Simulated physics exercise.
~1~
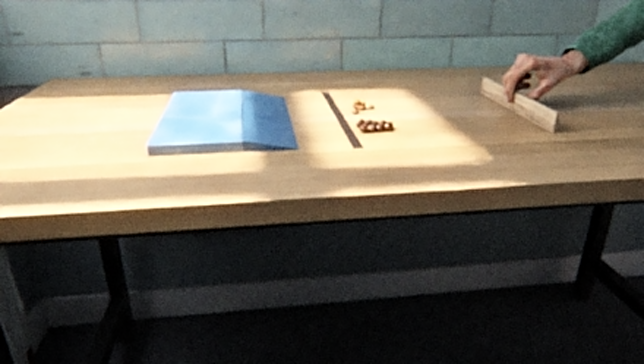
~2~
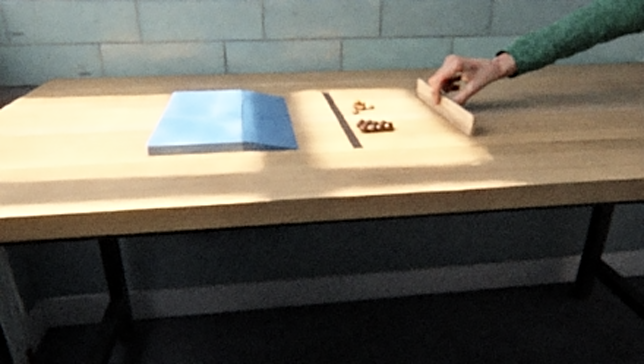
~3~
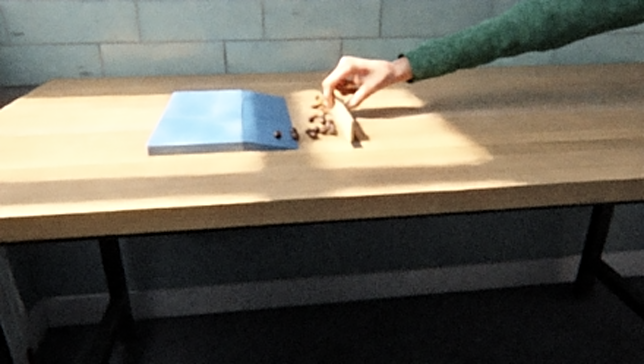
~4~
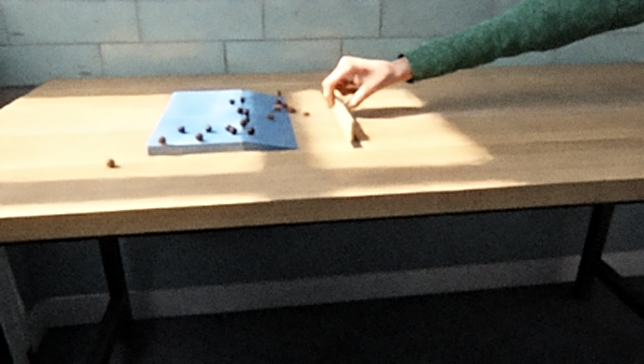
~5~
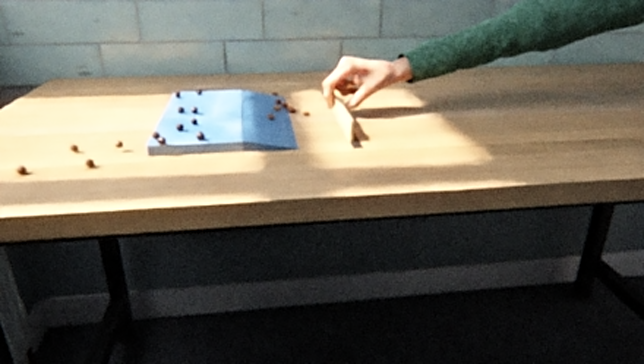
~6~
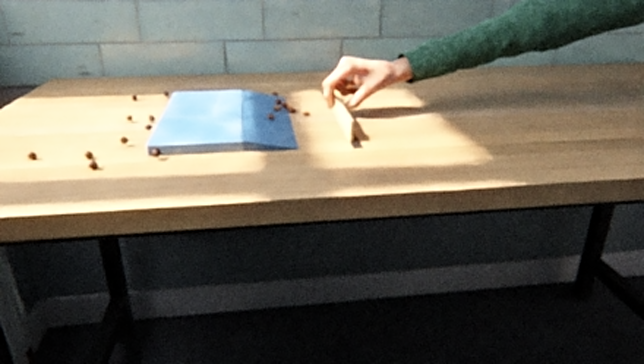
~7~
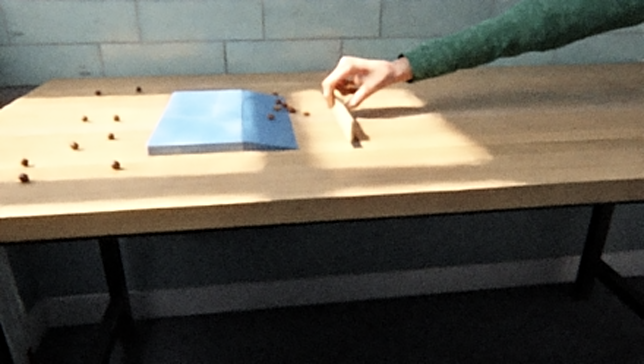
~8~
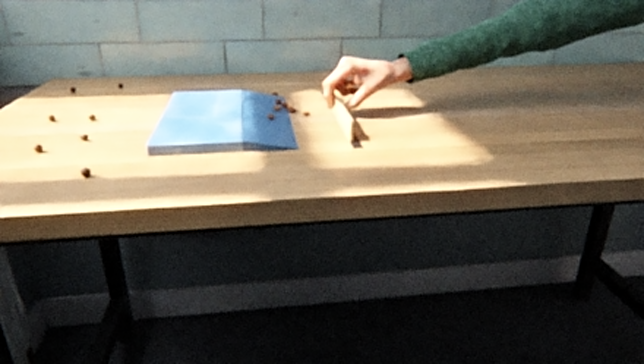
The clip opens on a wooden table where a hand in a green sleeve holds a strip of wood upright, to the right of two small groups of brown pieces, a strip of black tape and a blue ramp. The hand slides the strip left, sweeping both groups toward the ramp, and stops at the tape. The near group rolls up over the ramp and spills onto the table beyond, while the far group halts around the ramp's right edge. Finally, the near pieces lie scattered at the left, the far ones remain short of the top, and the hand still holds the strip.
